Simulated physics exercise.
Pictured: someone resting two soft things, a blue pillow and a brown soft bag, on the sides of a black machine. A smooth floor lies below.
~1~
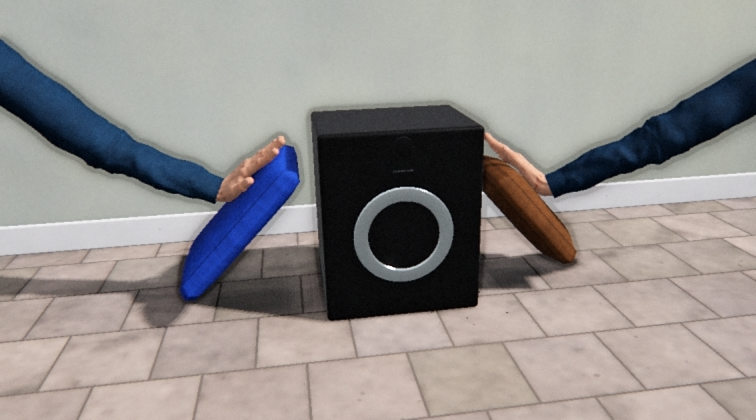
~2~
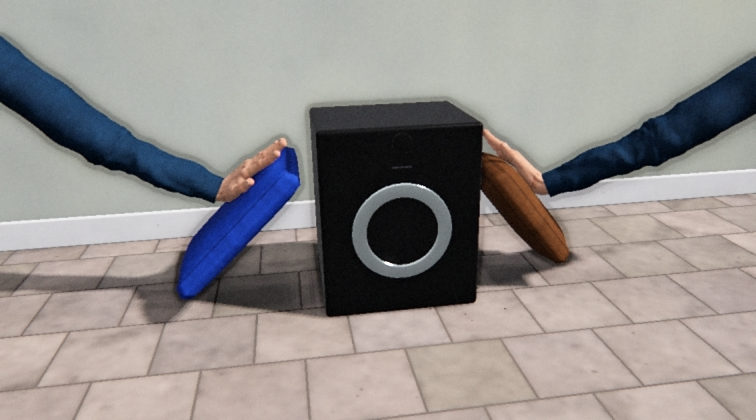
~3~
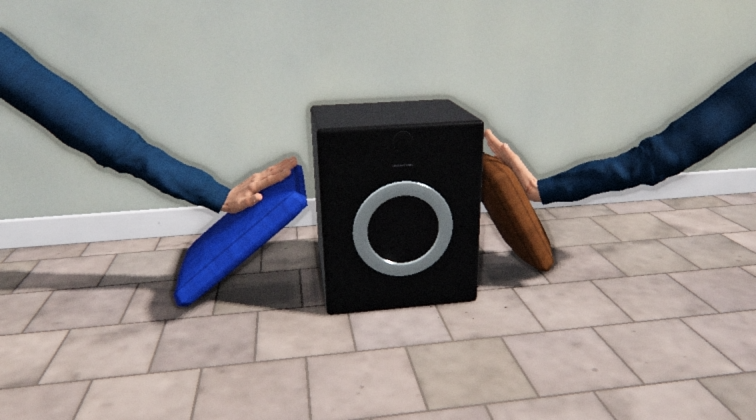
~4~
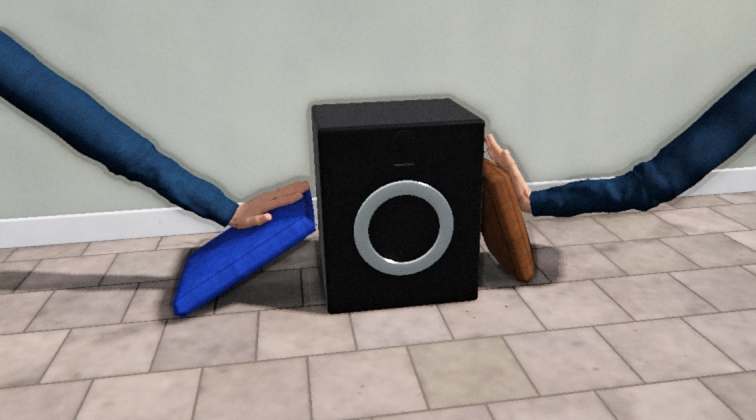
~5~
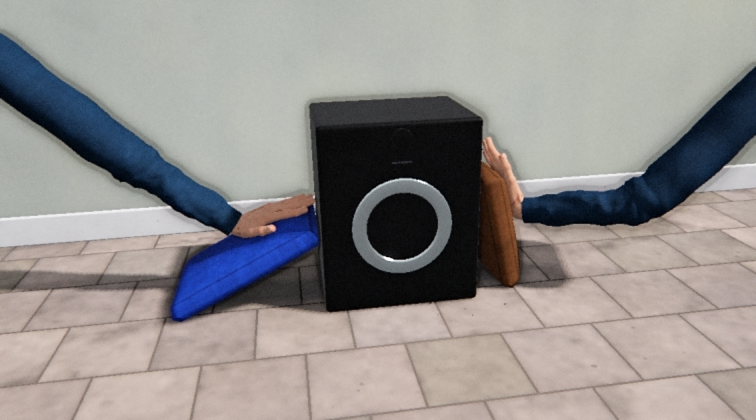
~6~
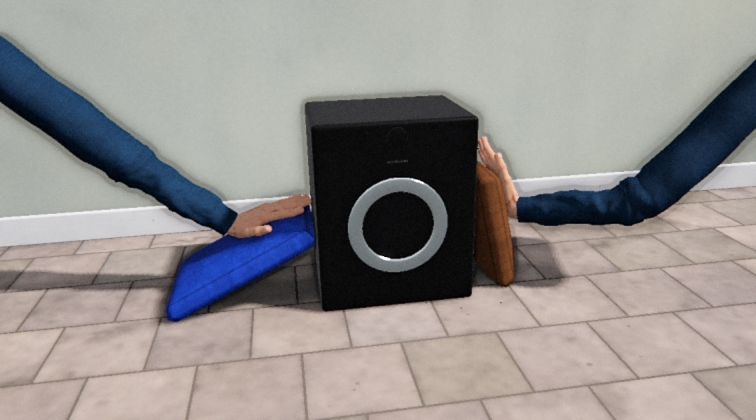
The video shows two hands pressing a blue pillow and a brown soft bag against opposite sides of a black machine; the pillow on the left sinks to a low slant while the bag on the right swings almost upright.
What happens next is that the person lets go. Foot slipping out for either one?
Outcome - blue pillow: Slips out; brown soft bag: Holds.
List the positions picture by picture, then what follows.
Pillow foot (188, 296), head (293, 177); soft bag foot (569, 259), head (502, 183), in the first frame.
Pillow foot (185, 295); soft bag foot (562, 258), in the second frame.
Pillow foot (181, 302); soft bag foot (546, 267), in the third frame.
Pillow foot (179, 311); soft bag foot (526, 279), in the fourth frame.
Pillow foot (176, 316); soft bag foot (510, 284), in the fifth frame.
Pillow foot (172, 316), head (311, 239), at a low slant; soft bag foot (505, 283), head (486, 181), almost upright, in the sixth frame.
Then, 0.20 s after the last picture, pillow slipping down near (239, 268); soft bag leaning near (482, 220).
Then, 0.34 s after the last picture, pillow flat on the floor near (240, 276); soft bag leaning near (481, 219).
Then, 0.72 s after the last picture, pillow flat on the floor near (240, 279); soft bag leaning near (482, 219).
At rest, pillow flat on the floor near (240, 279); soft bag leaning near (482, 219). The blue pillow slides down flat and the brown soft bag keeps leaning.
